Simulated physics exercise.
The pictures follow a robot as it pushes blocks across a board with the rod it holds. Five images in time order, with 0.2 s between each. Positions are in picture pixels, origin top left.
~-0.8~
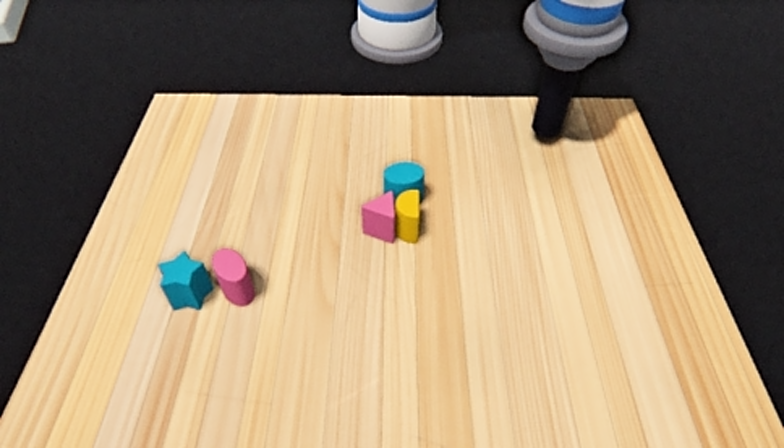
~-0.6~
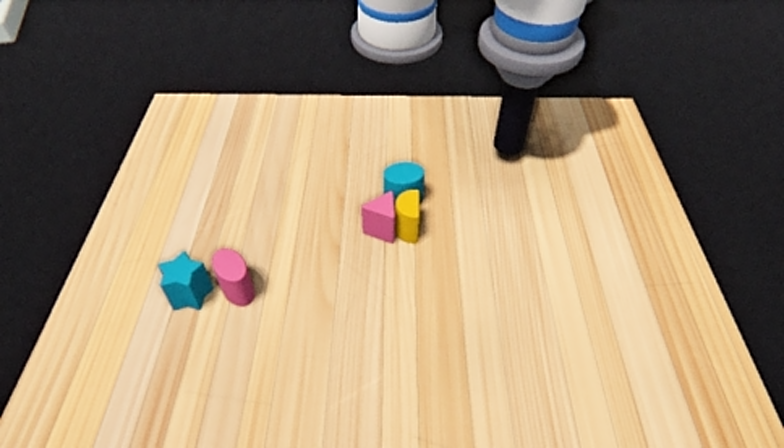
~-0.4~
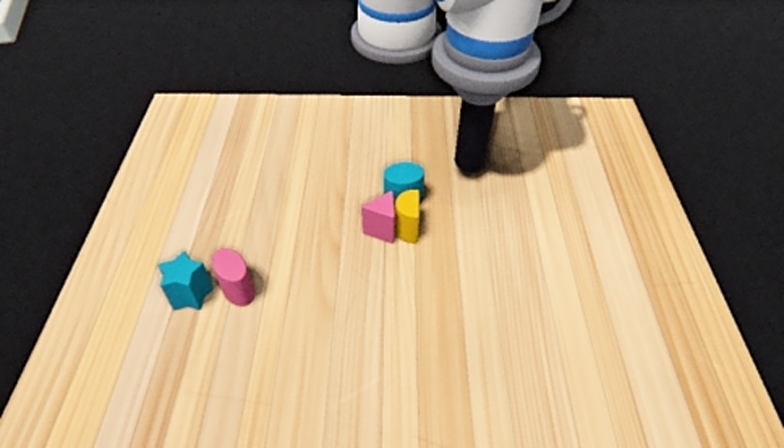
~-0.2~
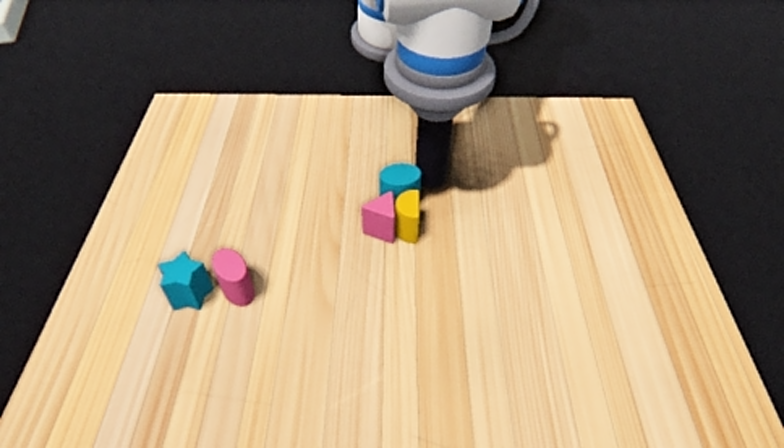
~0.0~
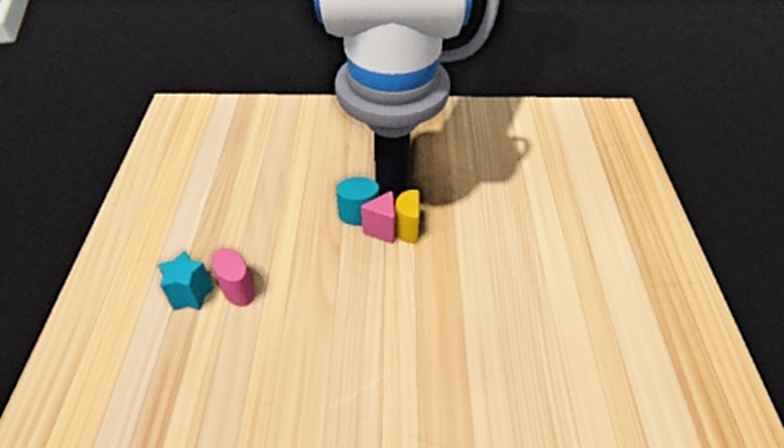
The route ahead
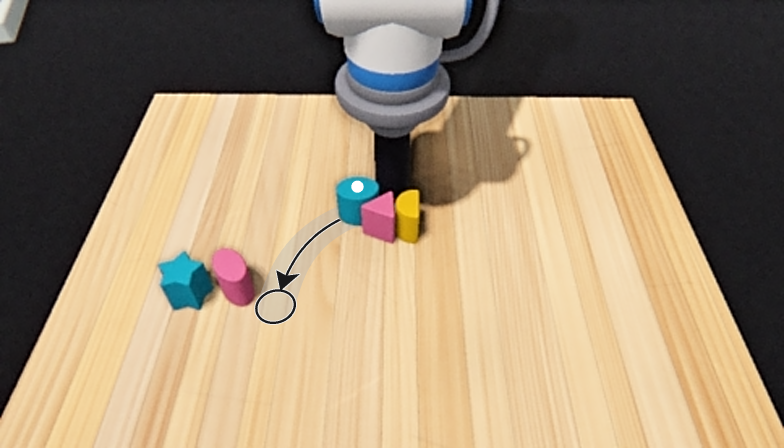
On a light wooden board, five small blocks sit in two clusters while a robot arm holds a black rod near the far right edge. The arm sweeps the rod left toward the middle cluster, then pushes the turquoise rounded block left, behind the pink triangular one; the others stay still.
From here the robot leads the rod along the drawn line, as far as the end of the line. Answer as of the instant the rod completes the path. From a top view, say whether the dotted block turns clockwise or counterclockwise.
It goes clockwise.
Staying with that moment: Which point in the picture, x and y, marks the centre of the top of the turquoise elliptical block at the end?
My estimate: (255, 223).
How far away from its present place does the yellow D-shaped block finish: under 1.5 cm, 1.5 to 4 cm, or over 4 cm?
The displacement of the yellow D-shaped block is below 1.5 cm.
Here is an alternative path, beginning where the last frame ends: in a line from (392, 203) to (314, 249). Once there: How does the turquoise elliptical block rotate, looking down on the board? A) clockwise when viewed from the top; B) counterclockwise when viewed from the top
My answer is option A.
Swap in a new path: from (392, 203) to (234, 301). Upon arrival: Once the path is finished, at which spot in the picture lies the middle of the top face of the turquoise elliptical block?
In the picture, that point is around (279, 208).
Drawn move, from (392, 203) through (339, 220) and (298, 255) to (276, 306); the dot is on the turquoise elliptical block.
The first path, step by step. One third of the way, rod at (337, 210); turquoise elliptical block at (298, 205).
Two thirds of the way, rod at (295, 246); turquoise elliptical block at (256, 222), turned 70° clockwise.
At the end, rod at (273, 296); turquoise elliptical block at (255, 223), turned 75° clockwise; pink triangular block still; yellow D-shaped block still.
